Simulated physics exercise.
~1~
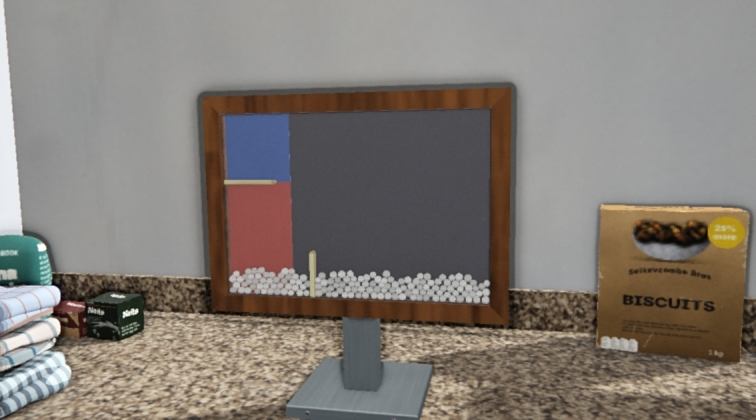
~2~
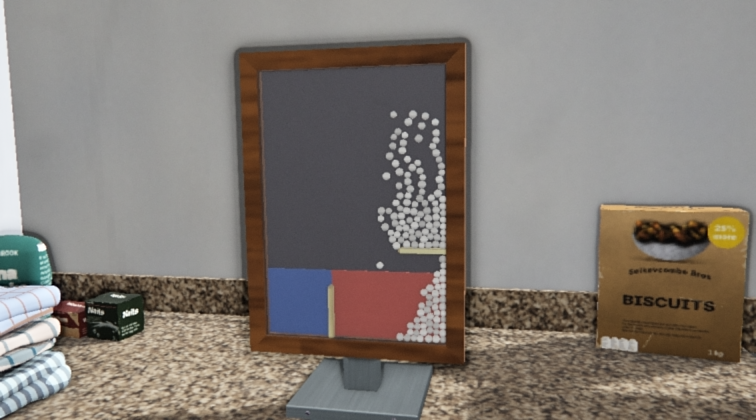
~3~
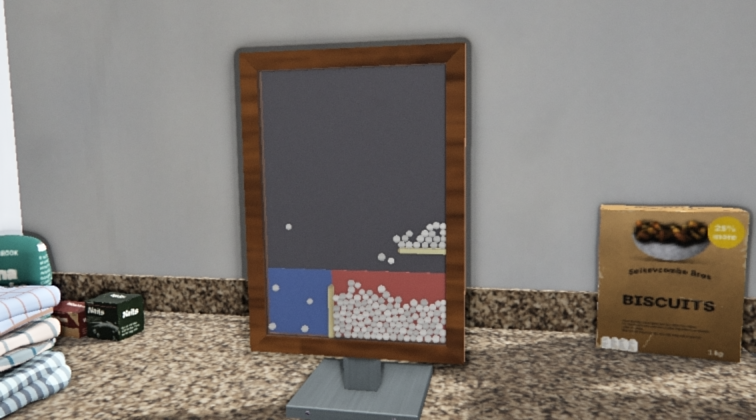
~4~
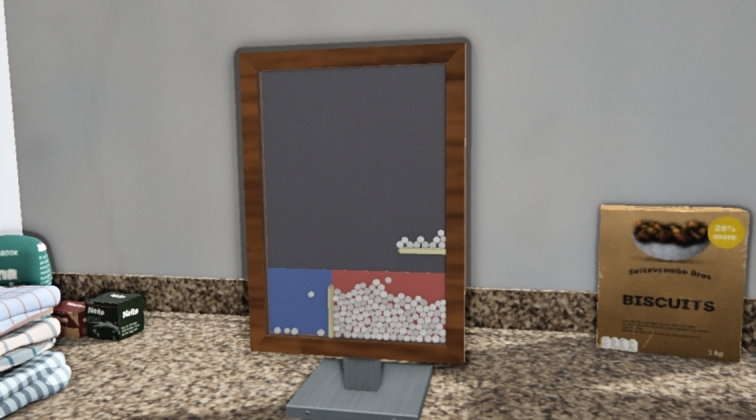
We see a wood-framed case of small white beads on a stand turn a quarter turn anticlockwise, spilling the beads down the right side; most settle in the red pocket, a few lie in the blue one, and some stay on a small ledge above.
